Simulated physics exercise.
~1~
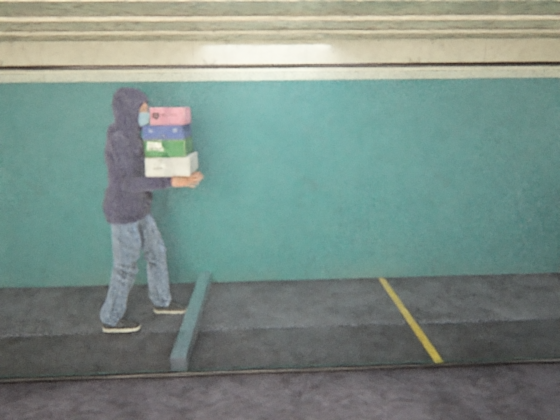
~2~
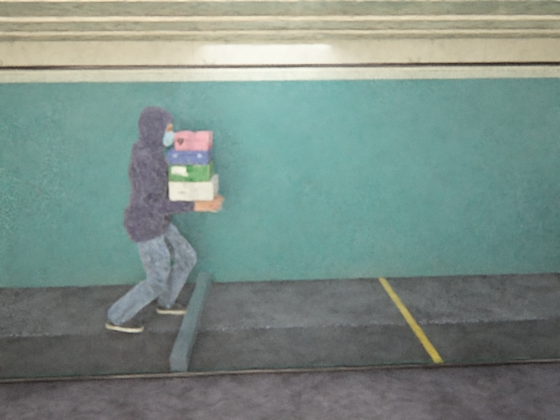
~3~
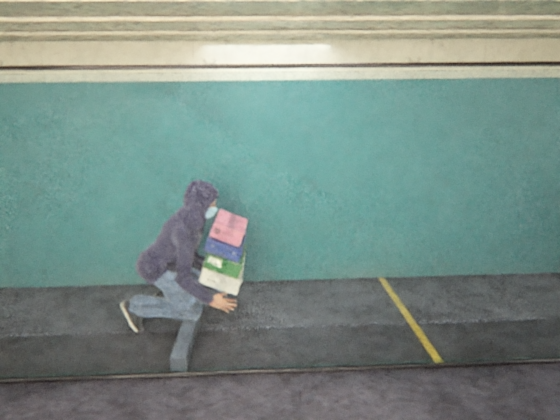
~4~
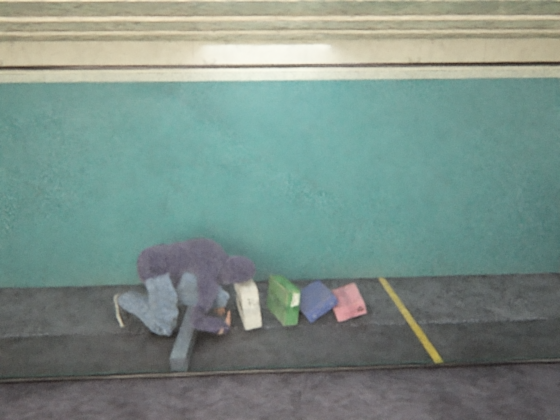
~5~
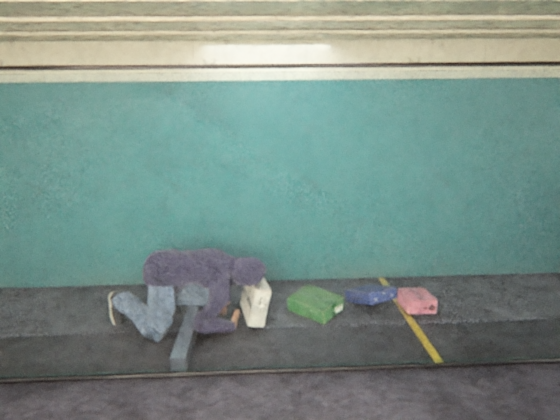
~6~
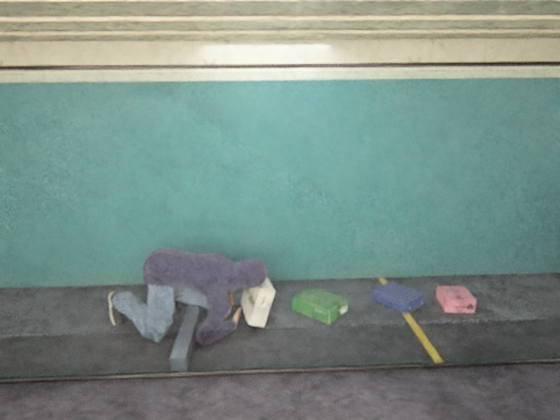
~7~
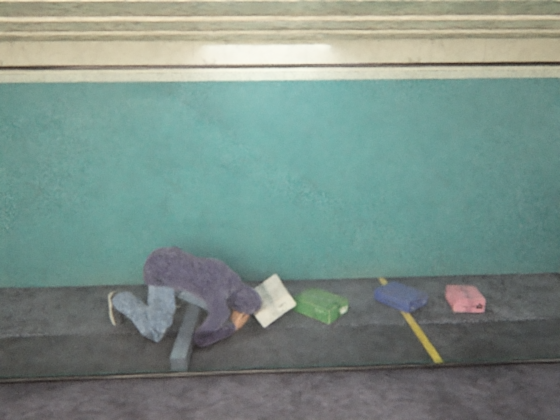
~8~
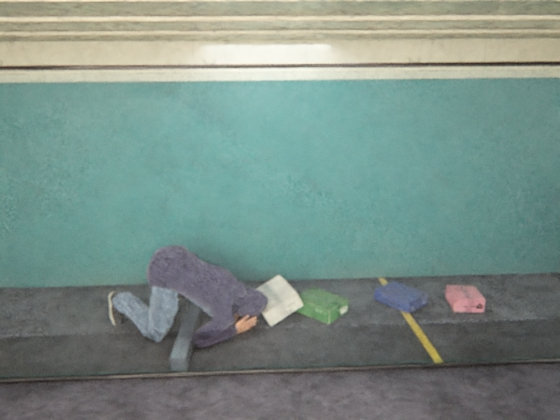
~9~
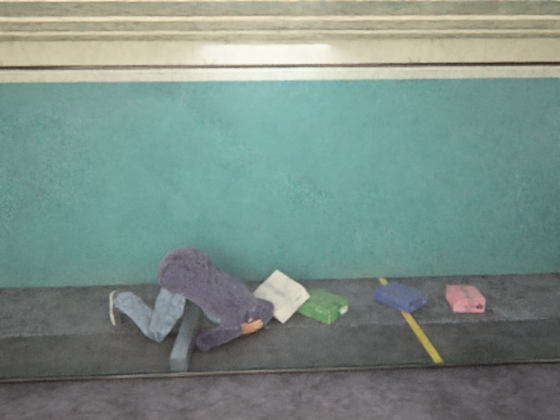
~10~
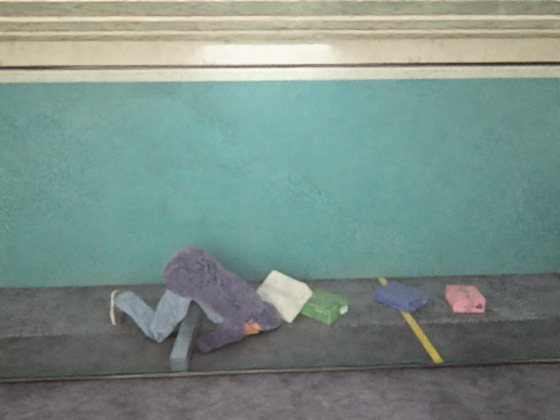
A porter trips over a rail and falls, spilling boxes, the pink one crossing the yellow line.
